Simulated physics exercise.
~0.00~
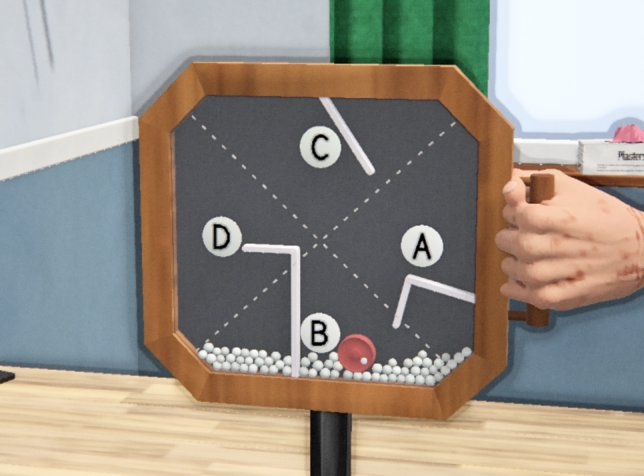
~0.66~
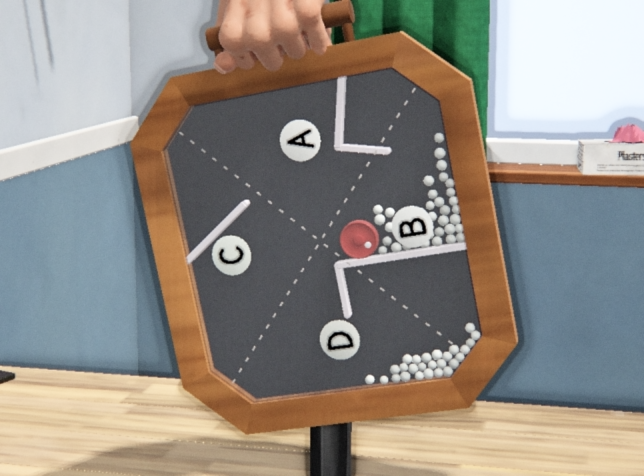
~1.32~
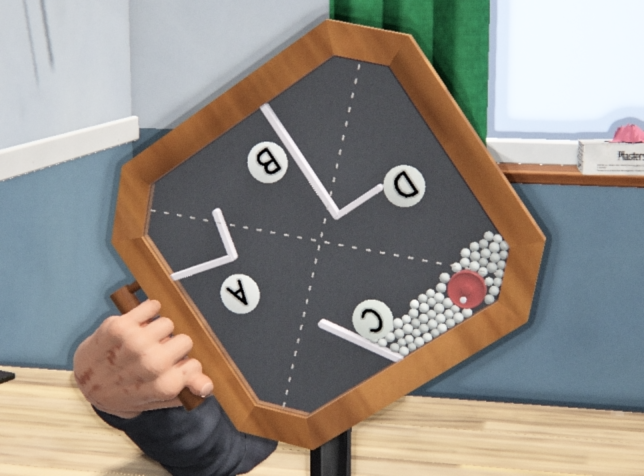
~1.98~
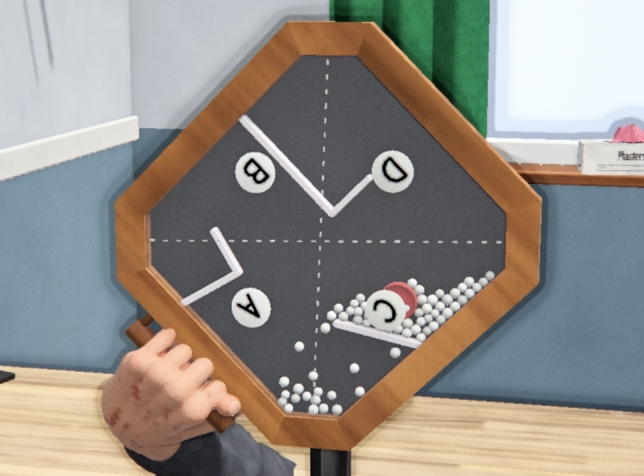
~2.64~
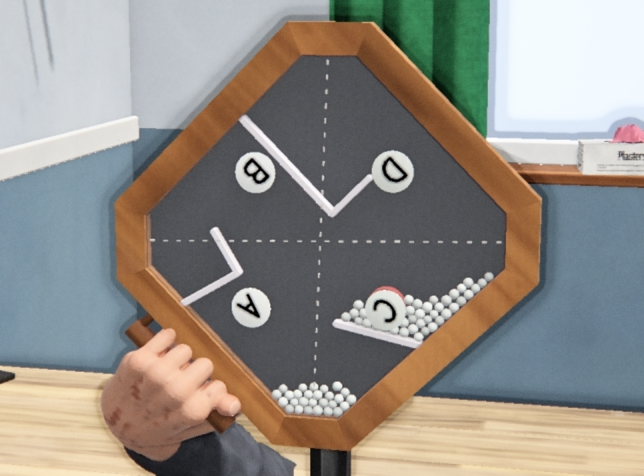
At the start, an upright wooden-framed case with a dark interior holds small white beads and a red disc along its bottom, with lettered wedges marked A, B, C and D. A hand turns the case anticlockwise, and most of the beads gather with the disc beside B while the rest lie below D. As the turning continues past upside down, beads and disc collect at the lower right, near C. The case then tips back slightly, and some beads spill off C's ledge to the bottom. It ends still, with the disc and most beads resting at C.
